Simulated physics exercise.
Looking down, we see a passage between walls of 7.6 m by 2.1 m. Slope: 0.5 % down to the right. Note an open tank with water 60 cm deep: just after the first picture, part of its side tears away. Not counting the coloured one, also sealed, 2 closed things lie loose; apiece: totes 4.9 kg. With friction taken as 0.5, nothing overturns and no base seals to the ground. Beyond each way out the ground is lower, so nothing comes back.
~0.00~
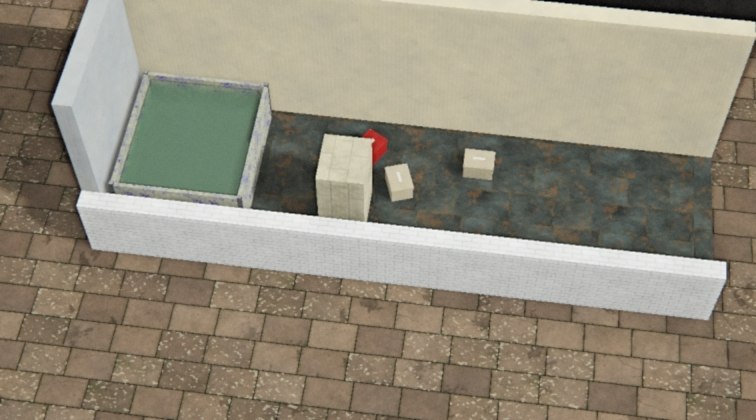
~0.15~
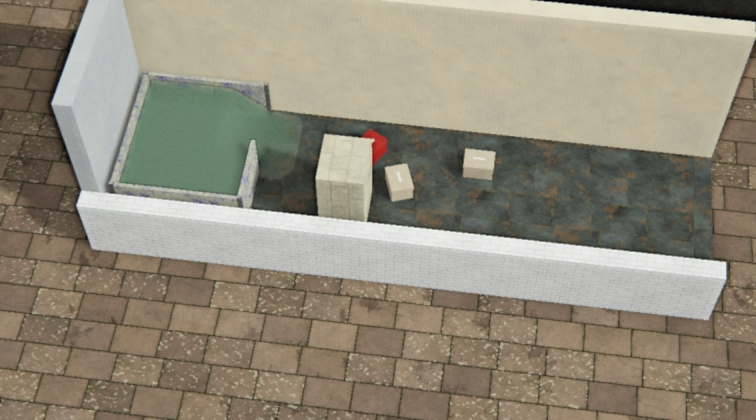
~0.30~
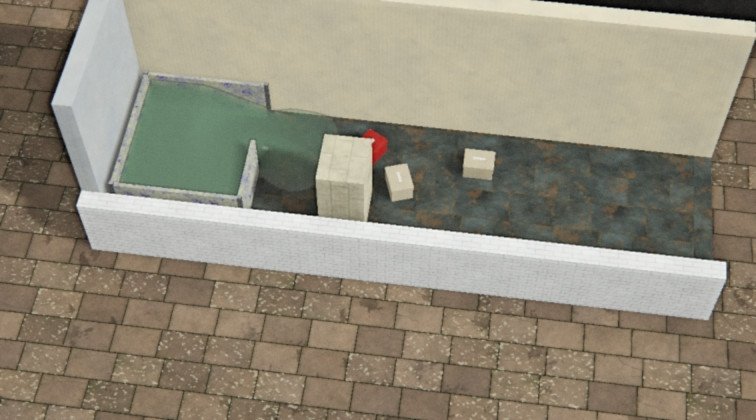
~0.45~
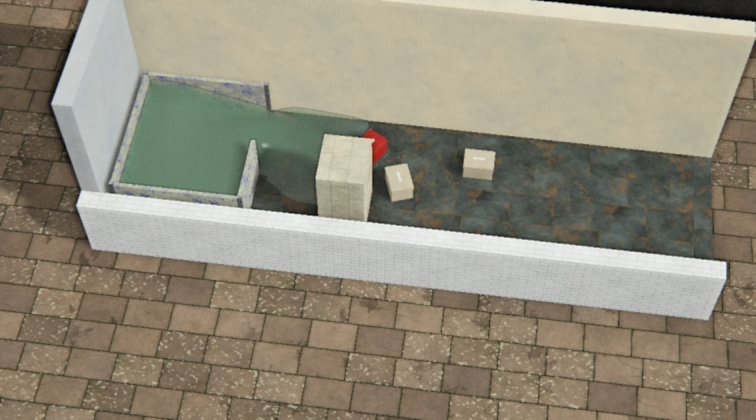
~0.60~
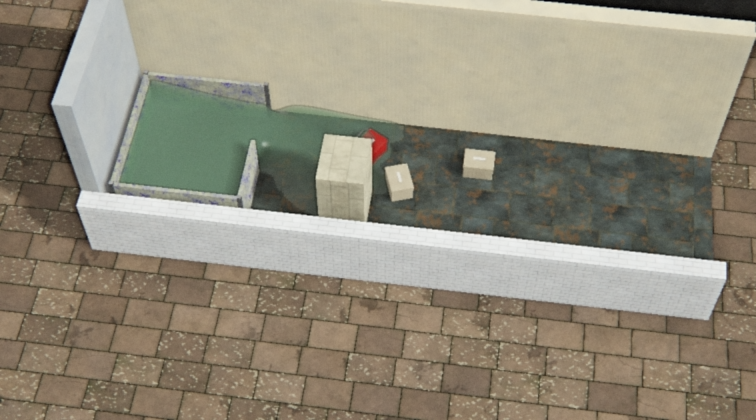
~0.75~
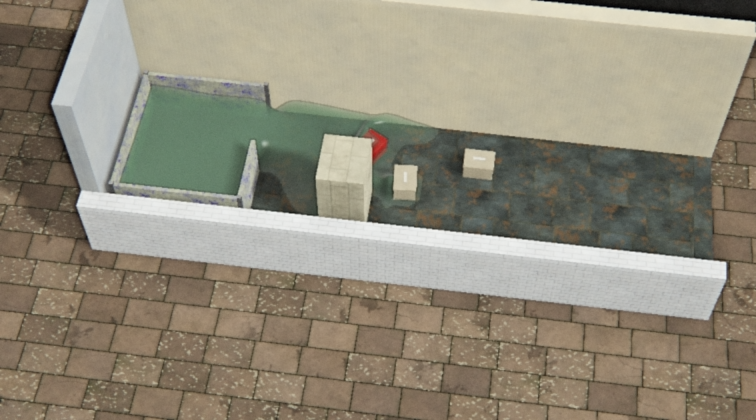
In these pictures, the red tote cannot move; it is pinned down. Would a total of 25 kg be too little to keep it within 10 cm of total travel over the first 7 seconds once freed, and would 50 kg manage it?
Yes, and 50 kg fails too.
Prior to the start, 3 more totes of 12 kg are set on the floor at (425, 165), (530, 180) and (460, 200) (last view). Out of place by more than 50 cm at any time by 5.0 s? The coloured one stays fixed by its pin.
First exceeds it, then exceeds it, then exceeds it.
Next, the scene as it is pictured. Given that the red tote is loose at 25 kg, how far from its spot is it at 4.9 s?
I'd put it at about 350 cm.
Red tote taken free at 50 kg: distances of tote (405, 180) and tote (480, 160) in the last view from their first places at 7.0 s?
Taking them in the order asked, one is washed out, then the other is gone out.
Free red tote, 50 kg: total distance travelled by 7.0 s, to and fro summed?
I'd put it near 100 cm in all.
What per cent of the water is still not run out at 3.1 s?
92 % or so.
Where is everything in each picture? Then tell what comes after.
In the first picture, the red tote at (370, 144) rests on the ground; water covers 2.8 m2; 0 of 3 have shifted.
In the second picture, the red tote at (370, 144), on the bottom; 3.3 m2 under water; 0 of 3 have shifted.
In the third picture, the red tote at (370, 144), on the bottom; water covers 4.0 m2; 0 of 3 have shifted.
In the fourth picture, the red tote at (370, 144) rests on the ground; water covers 4.6 m2; 0 of 3 have shifted.
In the fifth picture, the red tote at (370, 144), on the bottom; 5.0 m2 under water; 0 of 3 have shifted.
In the sixth picture, the red tote at (370, 144), on the bottom; 5.4 m2 under water; 1 of 3 have shifted.
After 1.4 s the red tote would be 91 cm from its start with 25 kg and 17 cm from its start with 50 kg; 14 cm of water round it then.
After 3.1 s the red tote would be 308 cm from its start with 25 kg and 105 cm from its start with 50 kg; 10 cm of water round it then.
After 4.9 s the red tote would be 336 cm from its start with 25 kg and 105 cm from its start with 50 kg; 7 cm of water round it then.
After 7.0 s the red tote would be 336 cm from its start with 25 kg and 105 cm from its start with 50 kg; 5 cm of water round it then.
